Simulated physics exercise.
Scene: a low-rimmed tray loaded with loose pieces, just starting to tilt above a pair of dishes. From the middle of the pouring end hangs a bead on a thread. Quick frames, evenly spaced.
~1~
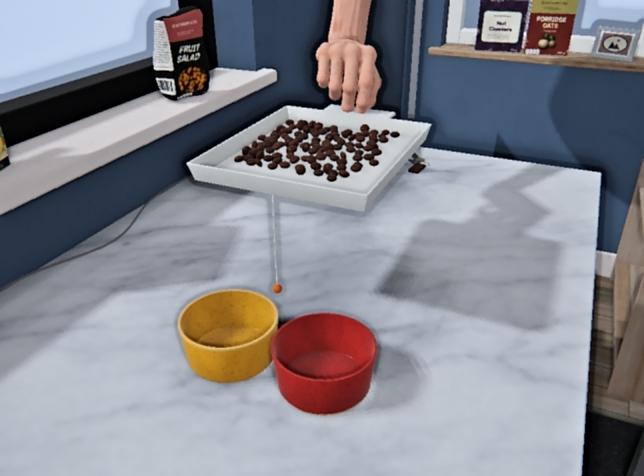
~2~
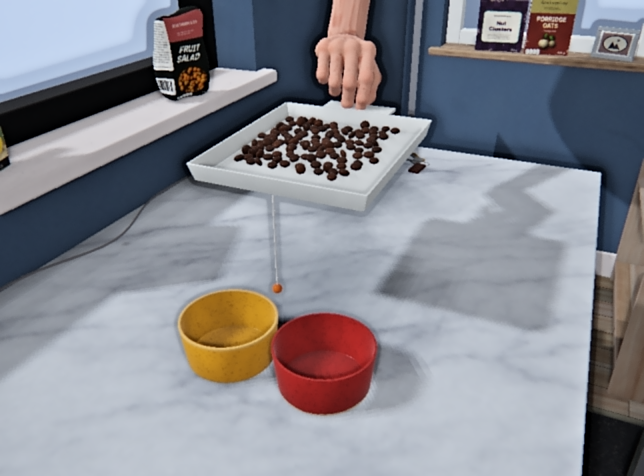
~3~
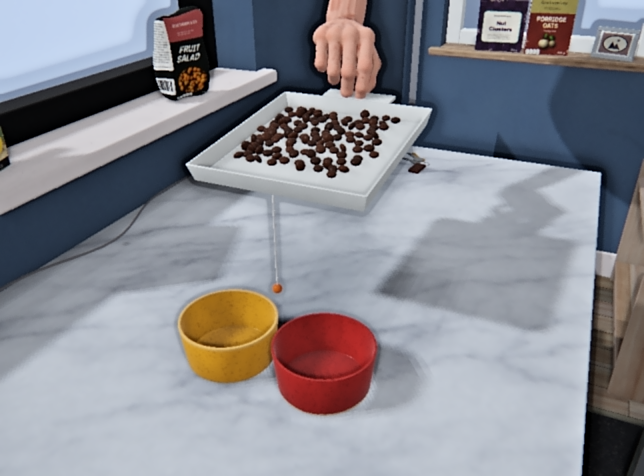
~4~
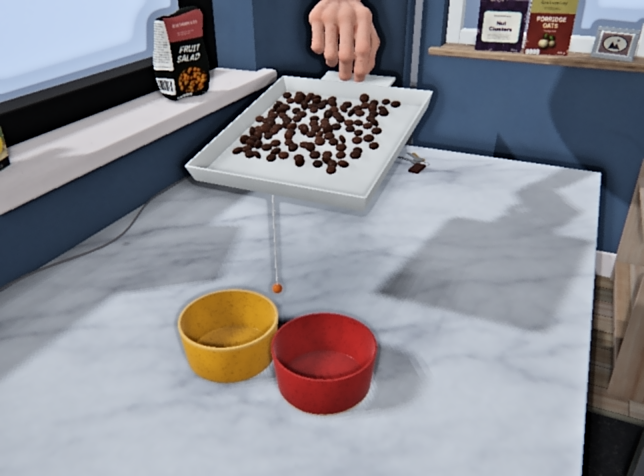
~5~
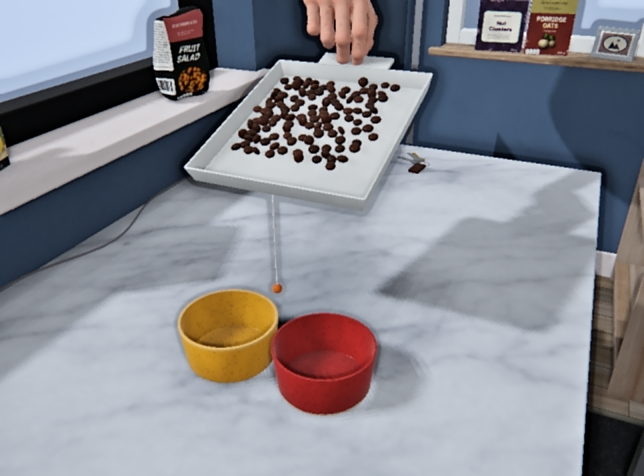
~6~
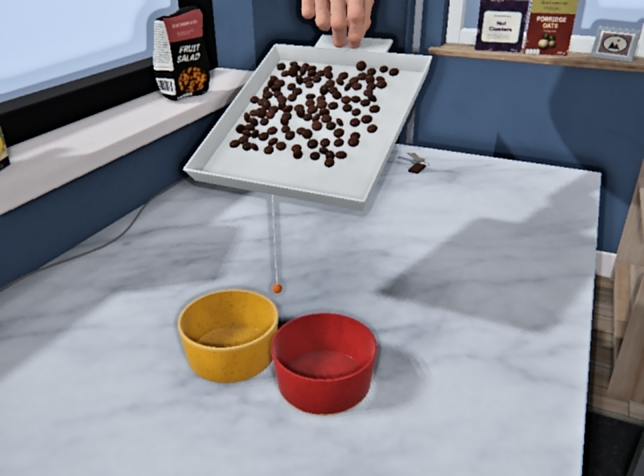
At the start, a hand holds a white tray of small dark brown pieces nearly flat above a yellow dish and a red dish on a marble surface. The hand then rises steadily, lifting the tray's far side into a clear tilt, while the pieces stay scattered on it and the dishes remain still.
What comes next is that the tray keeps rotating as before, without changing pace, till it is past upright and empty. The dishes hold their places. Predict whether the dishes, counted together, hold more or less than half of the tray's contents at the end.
Pretty clear the dishes gather most of what falls.
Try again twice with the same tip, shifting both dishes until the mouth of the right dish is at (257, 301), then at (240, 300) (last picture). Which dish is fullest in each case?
Try 1: The dish to the right; try 2: The dish to the right.
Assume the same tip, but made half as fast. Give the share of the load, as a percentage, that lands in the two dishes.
It comes to 80 per cent or so.
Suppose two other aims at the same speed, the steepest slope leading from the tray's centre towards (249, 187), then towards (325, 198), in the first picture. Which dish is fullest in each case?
The first try favours the dish to the left; the second favours the dish to the right.
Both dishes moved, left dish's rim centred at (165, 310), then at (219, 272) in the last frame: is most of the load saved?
The first try: The larger part. The second: Below a half.
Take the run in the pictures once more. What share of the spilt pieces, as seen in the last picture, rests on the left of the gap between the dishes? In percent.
I'd put it at close to 80 per cent.
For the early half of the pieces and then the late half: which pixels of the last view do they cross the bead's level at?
Around (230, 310) at first; around (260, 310) after that.
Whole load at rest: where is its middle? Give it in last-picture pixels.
Last view, resting centre - approx. (242, 357).
Soon after the last picture, tray tipped steeply; nearly all on the tray; a small part in the air.
A little later, tray tipped past a quarter turn; about a quarter on the tray; a small part in the right dish; about a quarter in the left dish; a small part outside both; about a quarter in the air.
Later still, tray tipped past a quarter turn; about a quarter in the right dish; about half in the left dish; about a quarter outside both.
At rest, tray tipped past a quarter turn; about a quarter in the right dish; about half in the left dish; about a quarter outside both.
